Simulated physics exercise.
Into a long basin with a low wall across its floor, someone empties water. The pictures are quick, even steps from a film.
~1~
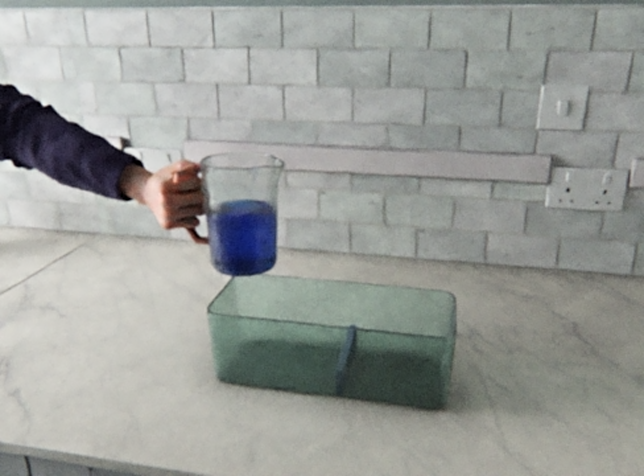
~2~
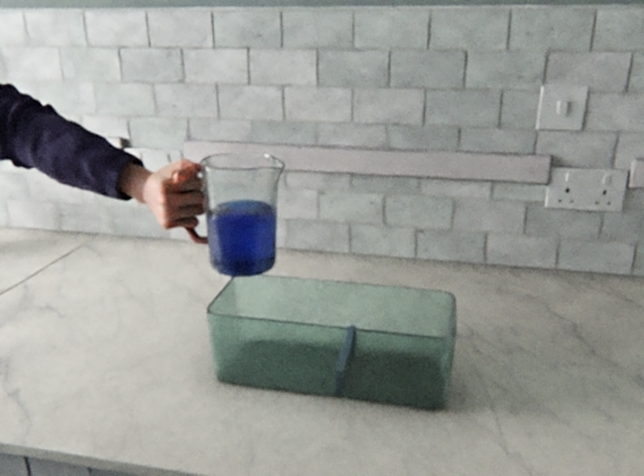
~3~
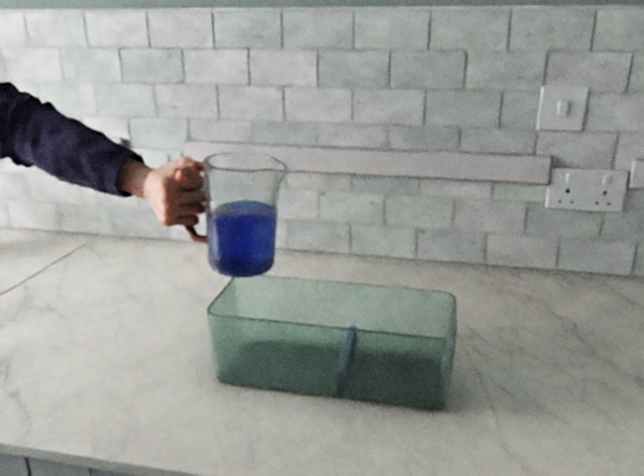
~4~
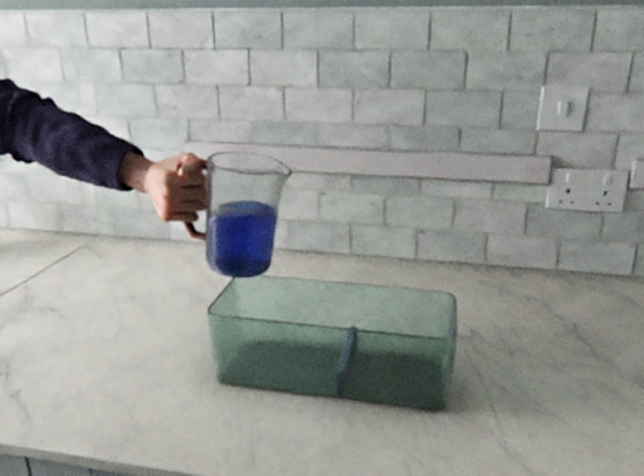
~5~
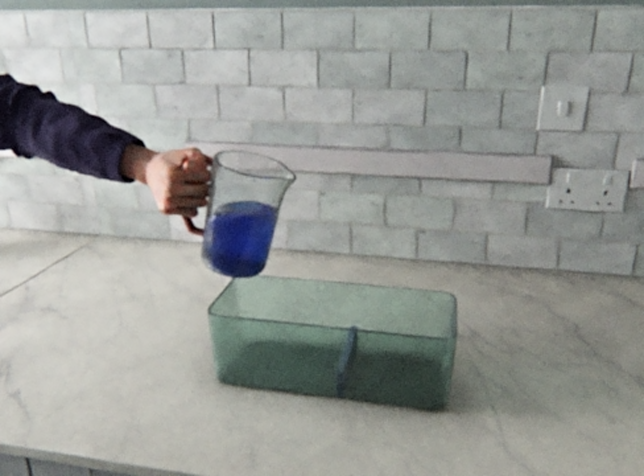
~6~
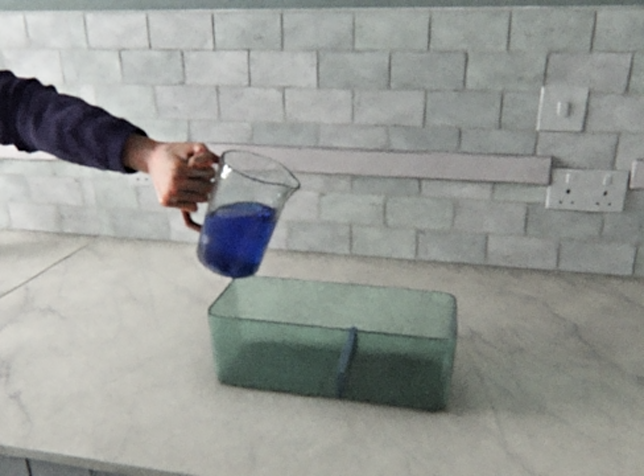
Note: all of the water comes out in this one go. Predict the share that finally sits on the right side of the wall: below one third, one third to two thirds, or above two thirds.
Well, the amount right of the wall falls short of a third.
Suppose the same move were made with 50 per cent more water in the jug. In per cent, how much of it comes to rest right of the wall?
About 45 parts in a hundred, give or take.
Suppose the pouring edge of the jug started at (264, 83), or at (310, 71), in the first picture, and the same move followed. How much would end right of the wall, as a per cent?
The first start gives some 30 %, the second some 85 %.
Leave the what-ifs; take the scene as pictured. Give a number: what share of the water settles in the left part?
Some 80 parts in a hundred.
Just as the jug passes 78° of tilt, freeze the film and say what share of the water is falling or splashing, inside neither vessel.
Near 5 in a hundred.
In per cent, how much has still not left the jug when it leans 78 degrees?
It still holds close to 95 per cent at that lean.
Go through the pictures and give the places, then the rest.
It leans 0°; its right rim is at (284, 164); the water meets the walls at (213, 205) and (275, 209); the long basin's rim runs from (221, 292) to (455, 315); the wall's top is at (347, 347), in the first frame.
It leans 1°; its right rim is at (284, 165); the water meets the walls at (212, 206) and (274, 210), in the second frame.
It leans 4°; its right rim is at (287, 168); the water meets the walls at (213, 207) and (275, 210), in the third frame.
It leans 8°; its right rim is at (291, 172); the water meets the walls at (213, 207) and (275, 211), in the fourth frame.
It leans 14°; its right rim is at (296, 178); the water meets the walls at (213, 208) and (277, 211), in the fifth frame.
It leans 21°; its right rim is at (300, 186); the water meets the walls at (211, 212) and (278, 212), in the sixth frame.
A moment on, the jug is tipped on its side and 95 per cent is still to pour, 0 is left of the wall and 0 right of it.
Next, the jug is tipped right over and 30 per cent is still to pour, 39 is left of the wall and 15 right of it.
Then the jug is tipped right over and 0 per cent is still to pour, 77 is left of the wall and 19 right of it.
Later the jug is tipped right over and 0 per cent is still to pour, 78 is left of the wall and 20 right of it.
In the end 78 per cent lies left of the wall, 20 right of it and 1 outside.
